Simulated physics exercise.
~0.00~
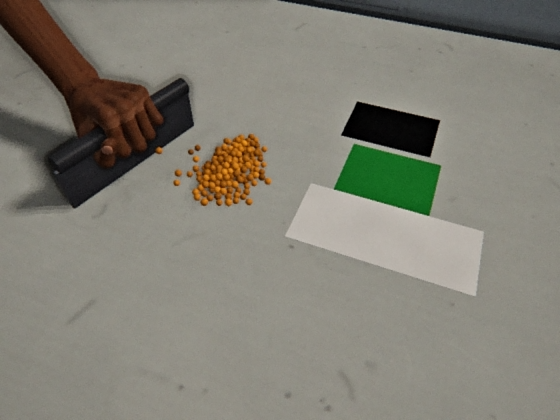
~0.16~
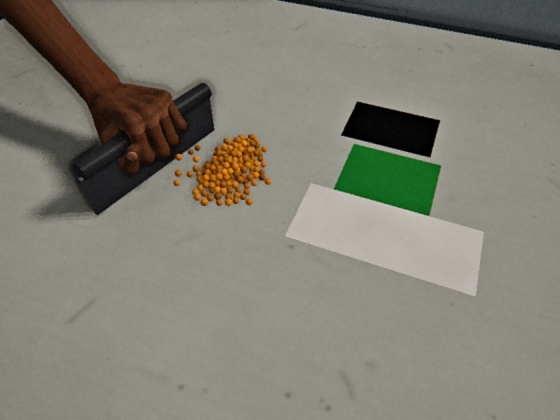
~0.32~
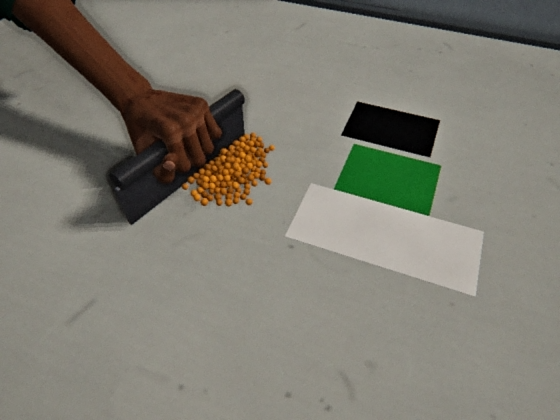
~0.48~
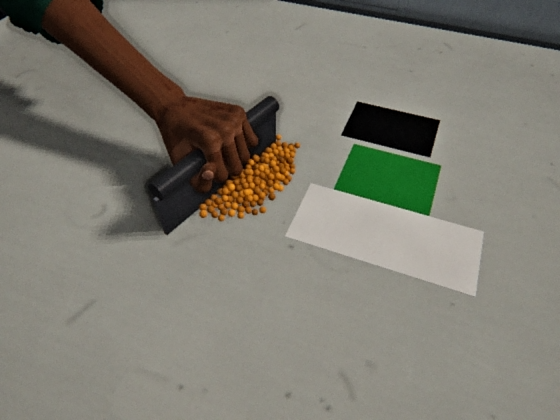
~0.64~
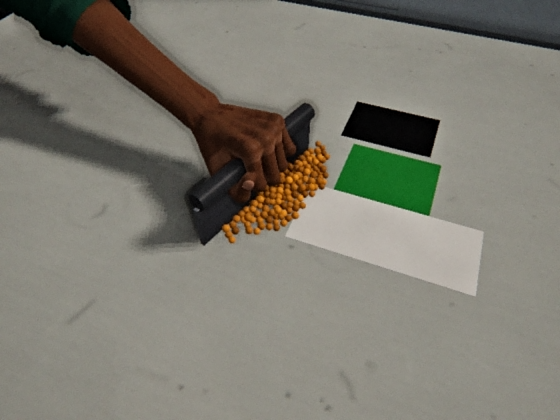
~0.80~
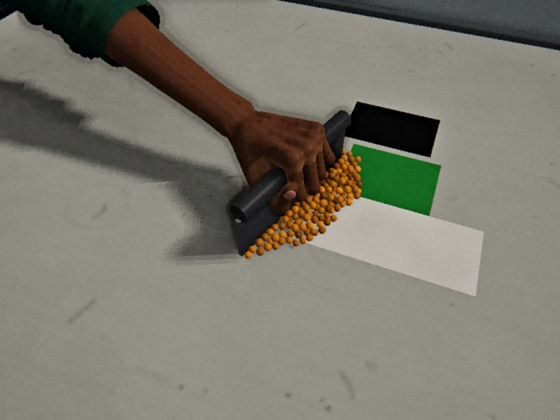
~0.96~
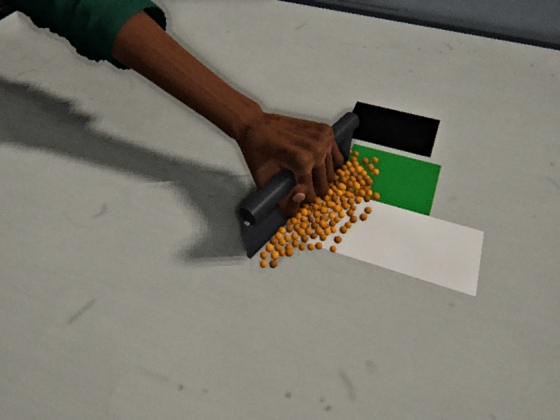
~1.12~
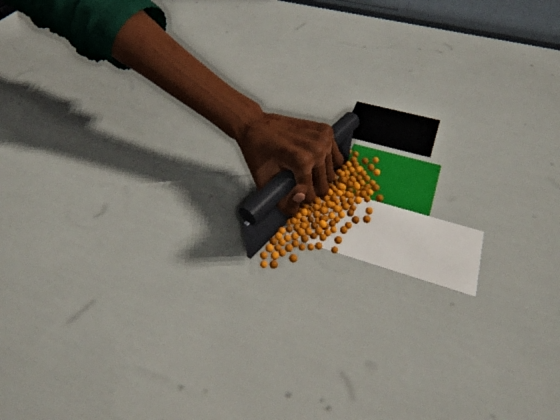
In this clip, a hand pushes a dark scraper rightwards across a grey surface, sweeping a pile of orange kernels towards black, green and white sheets. The scraper stops with most kernels over the white and green sheets, some off them, and none on the black.
